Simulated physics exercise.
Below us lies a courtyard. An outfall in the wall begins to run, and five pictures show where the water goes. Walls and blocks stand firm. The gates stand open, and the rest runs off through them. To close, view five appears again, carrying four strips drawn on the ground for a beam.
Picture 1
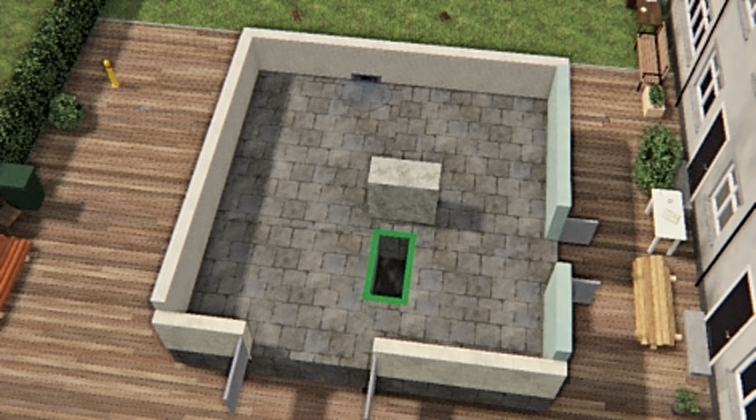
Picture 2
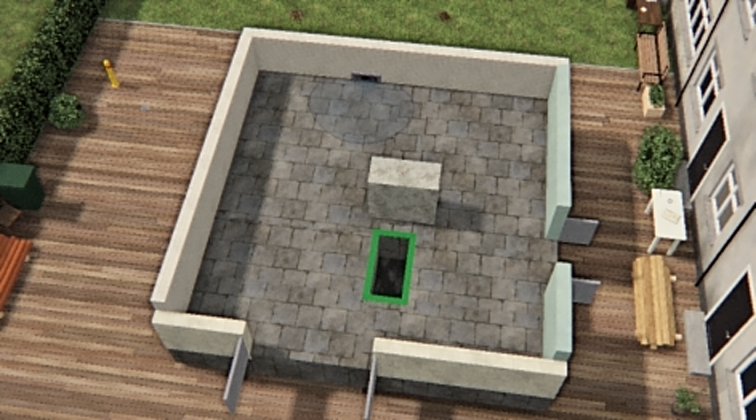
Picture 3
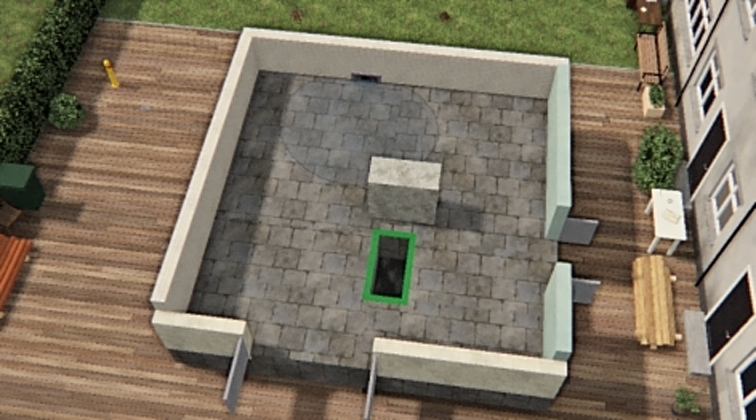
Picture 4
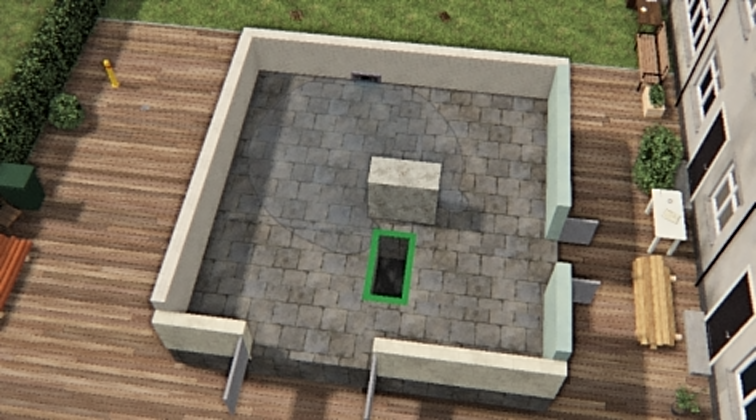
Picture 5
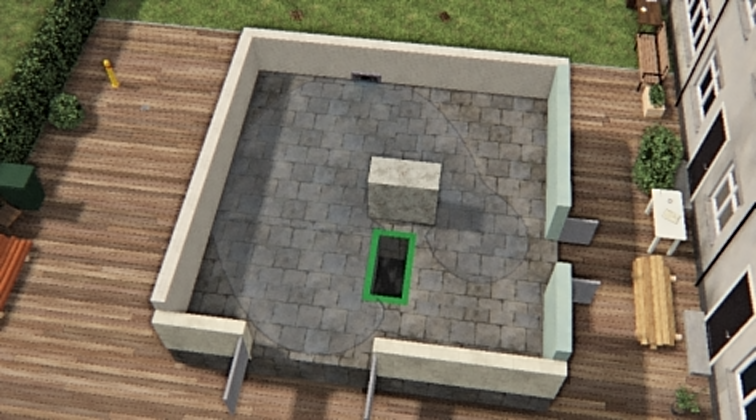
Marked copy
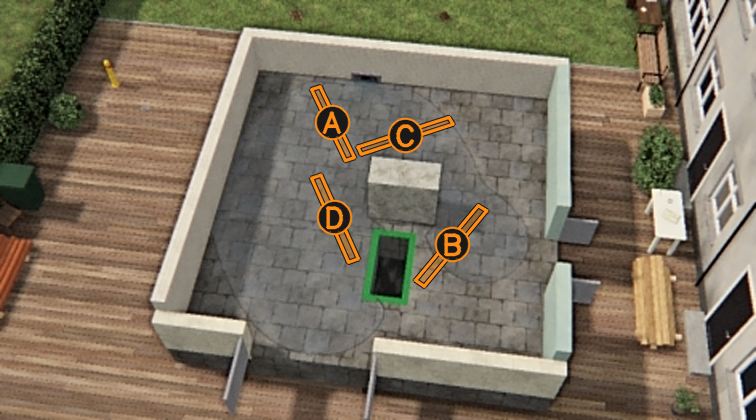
A thin sheet of water spread from the opening in the back wall across the grey courtyard paving, passed around the pale block, and reached the green-edged drain, leaving the far right corner dry.
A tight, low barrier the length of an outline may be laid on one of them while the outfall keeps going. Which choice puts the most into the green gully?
The best place is D.
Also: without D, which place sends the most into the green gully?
Here it is place B.
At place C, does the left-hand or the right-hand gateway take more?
The left gate.
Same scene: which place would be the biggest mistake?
C it is.
On the marked copy, A from (315, 88) to (349, 159); B from (419, 283) to (482, 208); C from (359, 150) to (450, 120); D from (316, 176) to (353, 260).
With A, about 10 % of the stream goes into the green gully, about 89 % out by the gates.
With B, about 24 % of the stream goes into the green gully, about 72 % out by the gates.
With C, about 6 % of the stream goes into the green gully, about 86 % out by the gates.
With D, about 39 % of the stream goes into the green gully, about 59 % out by the gates.
